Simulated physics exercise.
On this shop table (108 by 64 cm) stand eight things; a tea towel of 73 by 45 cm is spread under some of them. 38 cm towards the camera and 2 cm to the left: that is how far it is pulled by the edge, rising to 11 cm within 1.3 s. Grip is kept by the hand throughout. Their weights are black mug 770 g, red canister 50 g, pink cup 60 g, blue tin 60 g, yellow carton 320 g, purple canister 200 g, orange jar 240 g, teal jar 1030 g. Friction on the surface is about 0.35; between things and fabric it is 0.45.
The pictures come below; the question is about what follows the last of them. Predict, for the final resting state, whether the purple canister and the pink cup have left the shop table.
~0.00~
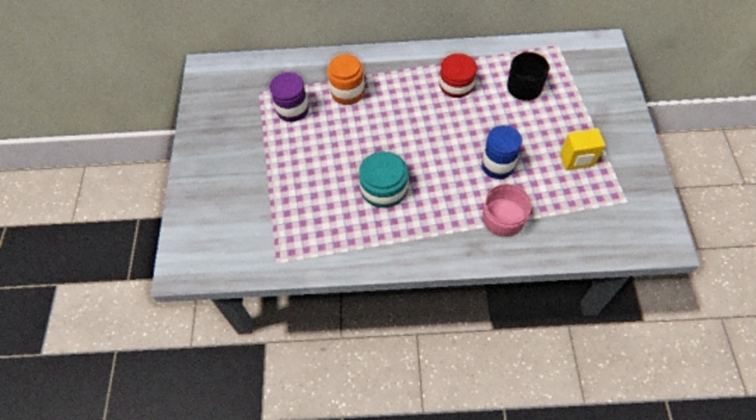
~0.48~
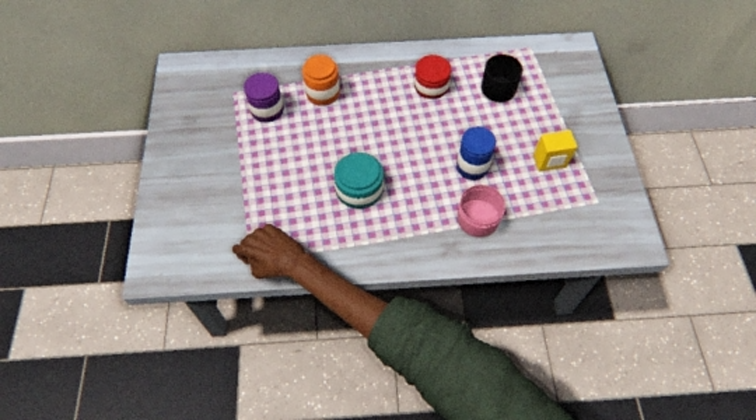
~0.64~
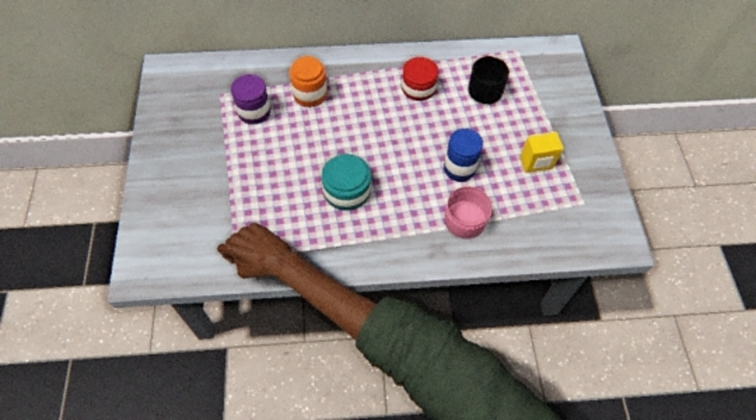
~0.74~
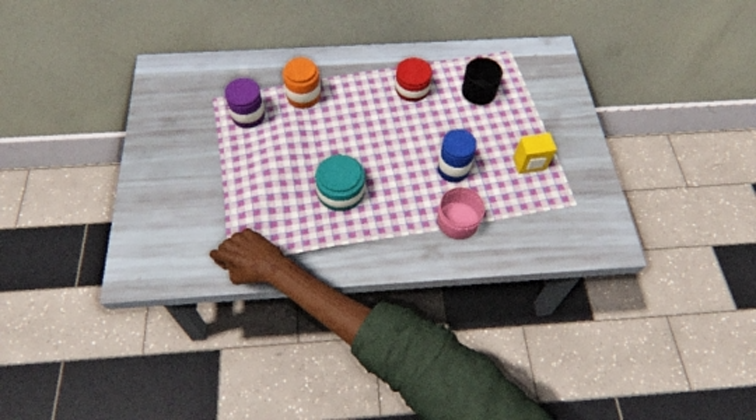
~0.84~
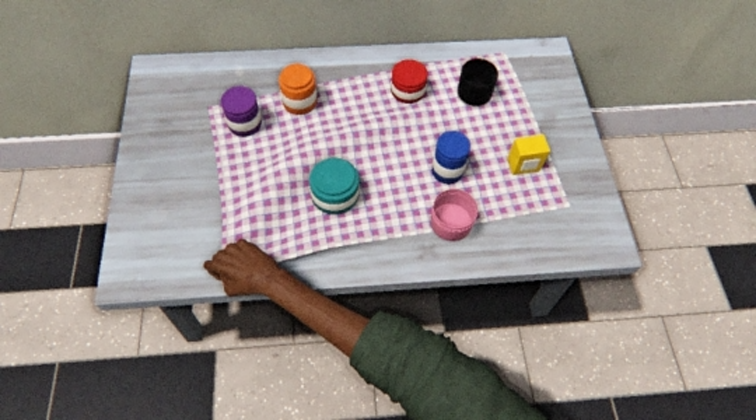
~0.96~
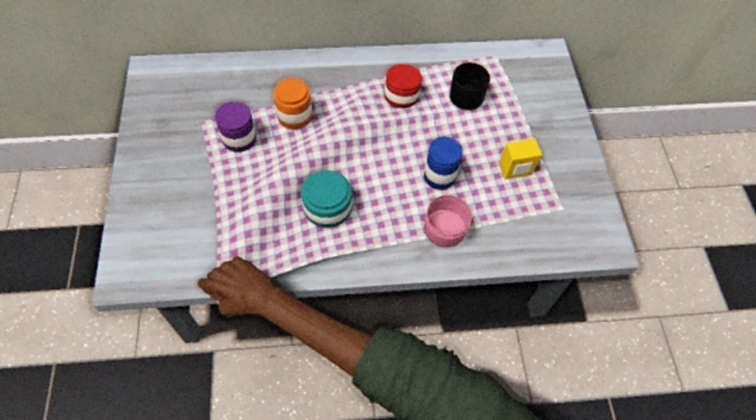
Purple canister: Left it; pink cup: Left it.
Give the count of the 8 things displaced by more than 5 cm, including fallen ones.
Counting them up, I get 8.
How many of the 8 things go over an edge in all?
I make it 8.
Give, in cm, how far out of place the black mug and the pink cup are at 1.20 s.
For the black mug, 10 centimetres, and for the pink cup, 8 centimetres.
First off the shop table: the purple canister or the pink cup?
First: Pink.
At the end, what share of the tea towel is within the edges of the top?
About 0 per cent.
After 1.2 s, 95 % of the tea towel is still over the top; purple canister 19 cm off its start, pink cup 9 cm off its start, orange jar 18 cm off its start.
After 1.4 s, 80 % of the tea towel is still over the top; purple canister 31 cm off its start, pink cup 16 cm off its start, orange jar 29 cm off its start.
After 1.7 s, 60 % of the tea towel is still over the top; purple canister 43 cm off its start at (148, 263), pink cup over the edge, orange jar 42 cm off its start at (207, 228).
After 1.9 s, 30 % of the tea towel is still over the top; purple canister 53 cm off its start, pink cup over the edge, orange jar 54 cm off its start.
After 3.5 s, 0 % of the tea towel is still over the top; purple canister over the edge, pink cup over the edge, red canister over the edge, orange jar over the edge.
